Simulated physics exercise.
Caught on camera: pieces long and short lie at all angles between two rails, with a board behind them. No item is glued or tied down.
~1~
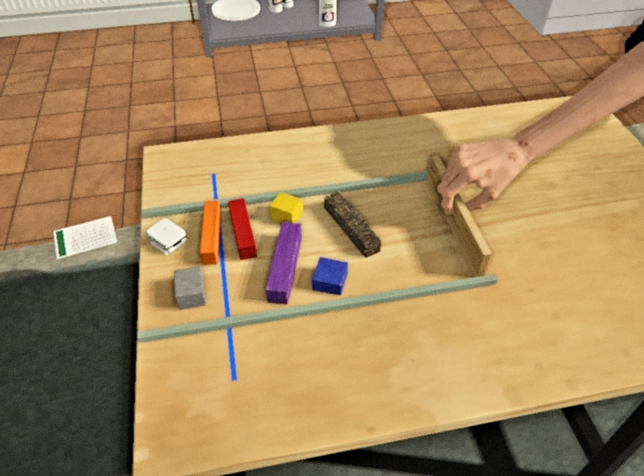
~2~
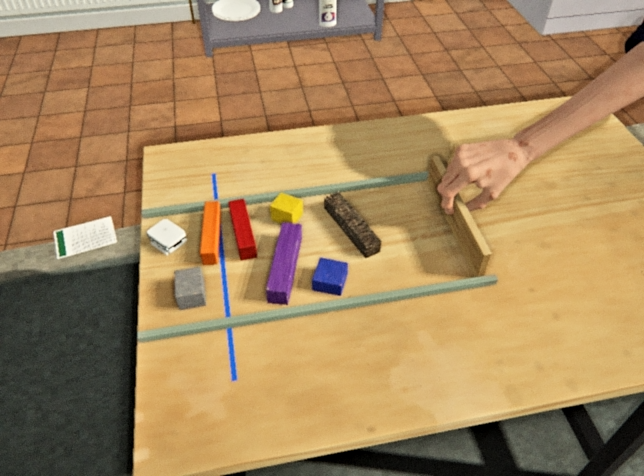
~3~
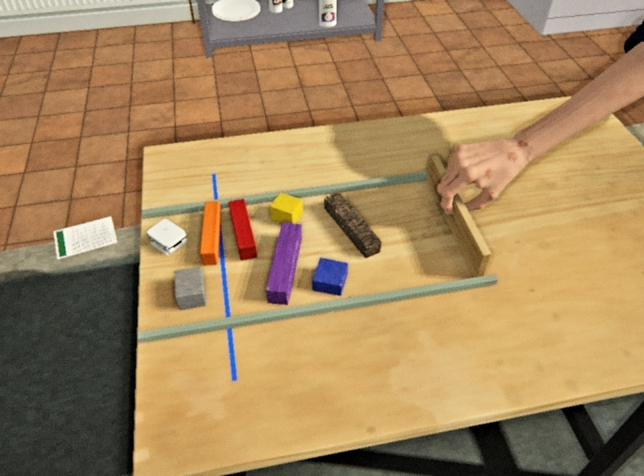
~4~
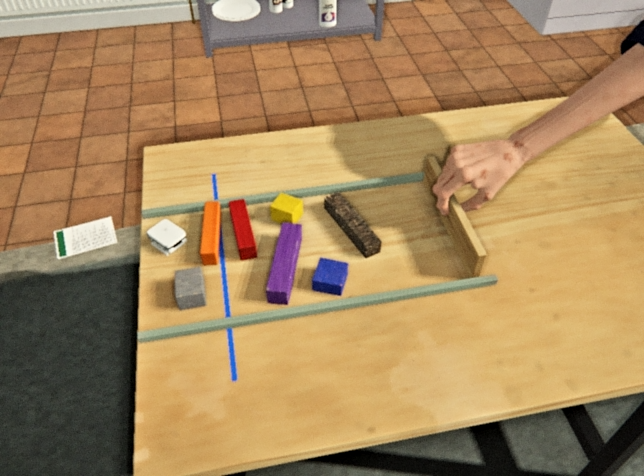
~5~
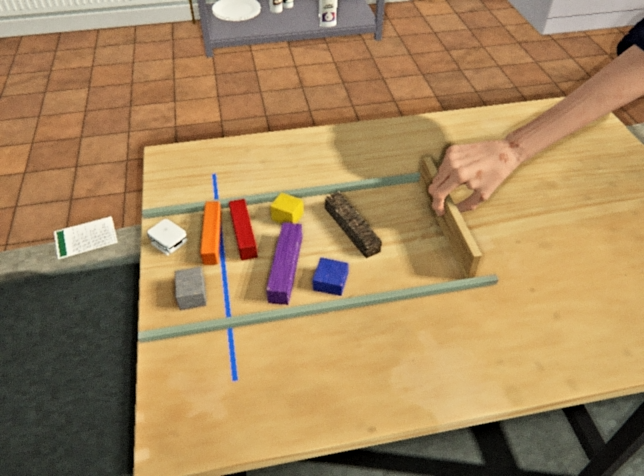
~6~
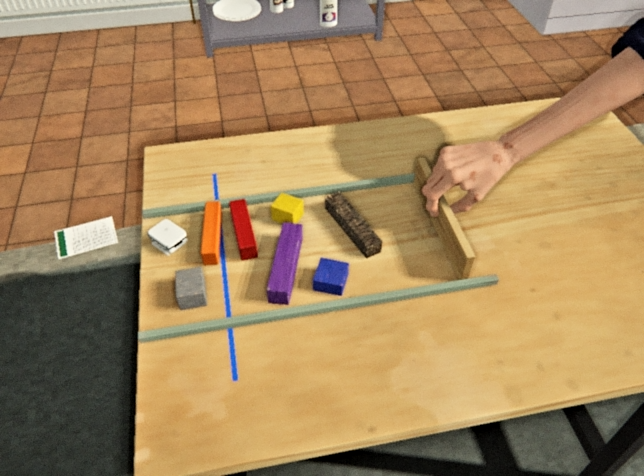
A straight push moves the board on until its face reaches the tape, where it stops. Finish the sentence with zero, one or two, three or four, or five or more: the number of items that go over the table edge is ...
The number of items that go over the table edge is one or two.
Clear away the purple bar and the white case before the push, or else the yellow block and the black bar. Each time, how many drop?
In the first try 0, in the other 0.
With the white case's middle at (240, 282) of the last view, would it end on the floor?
Lab note: Started there, it remains on top.
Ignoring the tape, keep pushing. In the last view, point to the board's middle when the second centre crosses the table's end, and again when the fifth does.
At (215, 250) for the second, at (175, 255) for the fifth.
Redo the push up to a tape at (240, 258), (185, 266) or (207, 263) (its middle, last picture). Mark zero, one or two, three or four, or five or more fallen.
The falls would be no fall at all; three to four; one or two.
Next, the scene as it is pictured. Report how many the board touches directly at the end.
I count 2 of them.
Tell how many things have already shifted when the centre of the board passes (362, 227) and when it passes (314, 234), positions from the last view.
By then 1, and 4.
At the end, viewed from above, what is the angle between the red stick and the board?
It is near 0° out of line.
A little later, none off yet; white case at rest near (169, 238); grey block at rest near (191, 288); orange stick at rest near (212, 232).
When it is over, the number that fall off is one or two; down, white case.
